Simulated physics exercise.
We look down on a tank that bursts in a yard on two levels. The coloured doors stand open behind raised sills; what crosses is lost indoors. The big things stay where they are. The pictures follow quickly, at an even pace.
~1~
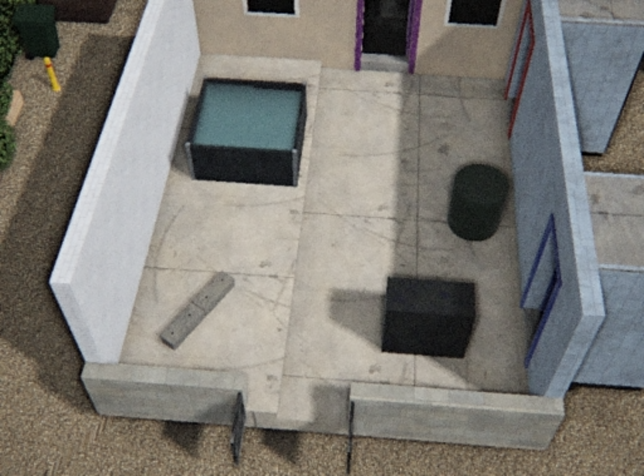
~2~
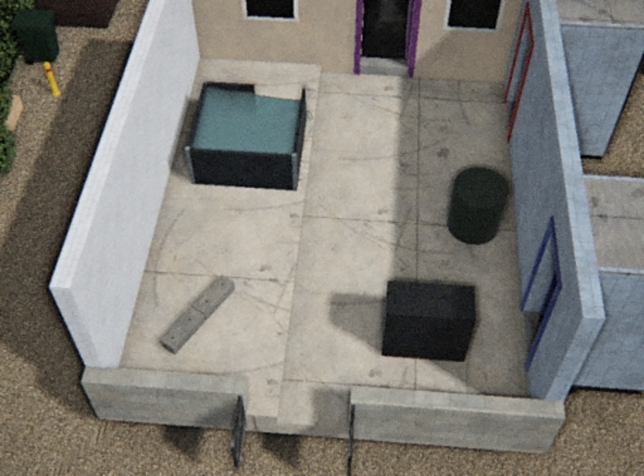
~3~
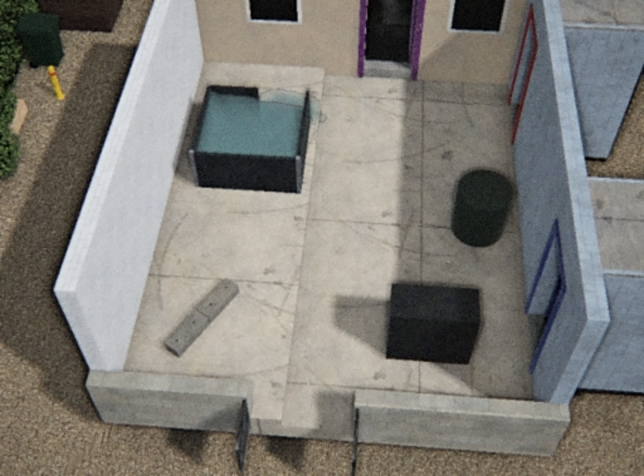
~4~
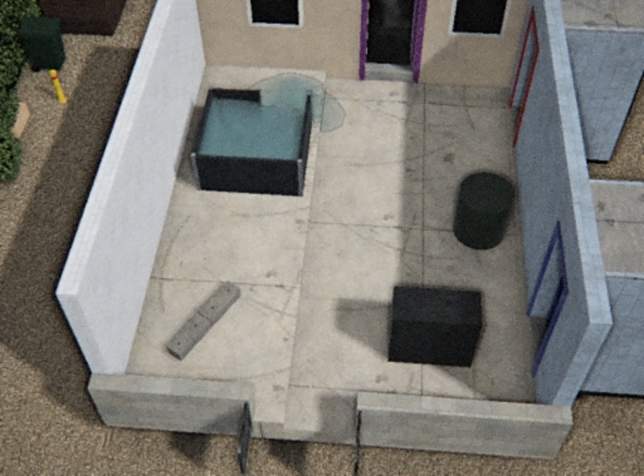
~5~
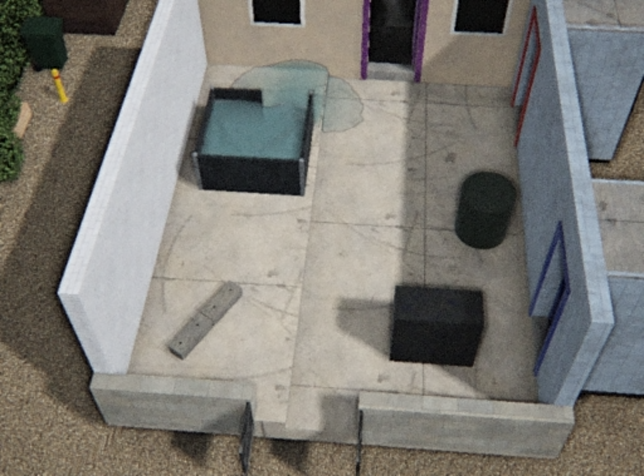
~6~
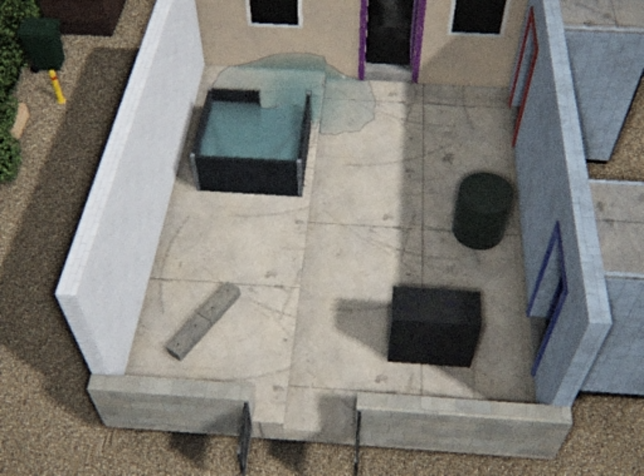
Open tank of teal water in a walled yard bursting at its far side, water spreading across the pale floor behind it.
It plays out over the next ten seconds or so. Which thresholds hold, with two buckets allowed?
The blue door admits no more than that; the red door lets in a lot; the purple door admits no more than that.
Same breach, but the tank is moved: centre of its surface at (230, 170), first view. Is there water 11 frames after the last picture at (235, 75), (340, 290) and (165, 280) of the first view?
As listed: Wet, free of water, clear.
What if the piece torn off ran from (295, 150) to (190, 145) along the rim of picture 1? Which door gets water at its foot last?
That is the door marked purple.
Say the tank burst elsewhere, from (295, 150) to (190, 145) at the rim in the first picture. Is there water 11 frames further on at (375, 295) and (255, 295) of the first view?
In turn: Flooded, flooded.
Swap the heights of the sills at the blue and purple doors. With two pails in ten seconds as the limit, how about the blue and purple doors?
My reading: The blue door takes less; the purple door passes that mark.
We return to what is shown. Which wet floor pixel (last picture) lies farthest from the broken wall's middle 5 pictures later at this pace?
Close to (450, 90).
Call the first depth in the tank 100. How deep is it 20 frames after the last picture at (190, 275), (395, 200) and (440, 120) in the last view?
About 4, 0 and 6 per cent.
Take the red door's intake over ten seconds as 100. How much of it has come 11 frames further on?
Near 5 in a hundred.
A moment on, water covers 10 % of the floor; the blue door not reached, the red door not reached, the purple door wet at the sill, nothing in.
Next, water covers 20 % of the floor; the blue door not reached, the red door under two buckets in, the purple door wet at the sill, nothing in.
Then, water covers 35 % of the floor; the blue door not reached, the red door far over two buckets in, the purple door wet at the sill, nothing in.
Later, water covers 60 % of the floor; the blue door wet at the sill, nothing in, the red door far over two buckets in, the purple door wet at the sill, nothing in.
In the end, water covers 85 % of the floor; the blue door wet at the sill, nothing in, the red door far over two buckets in, the purple door wet at the sill, nothing in.
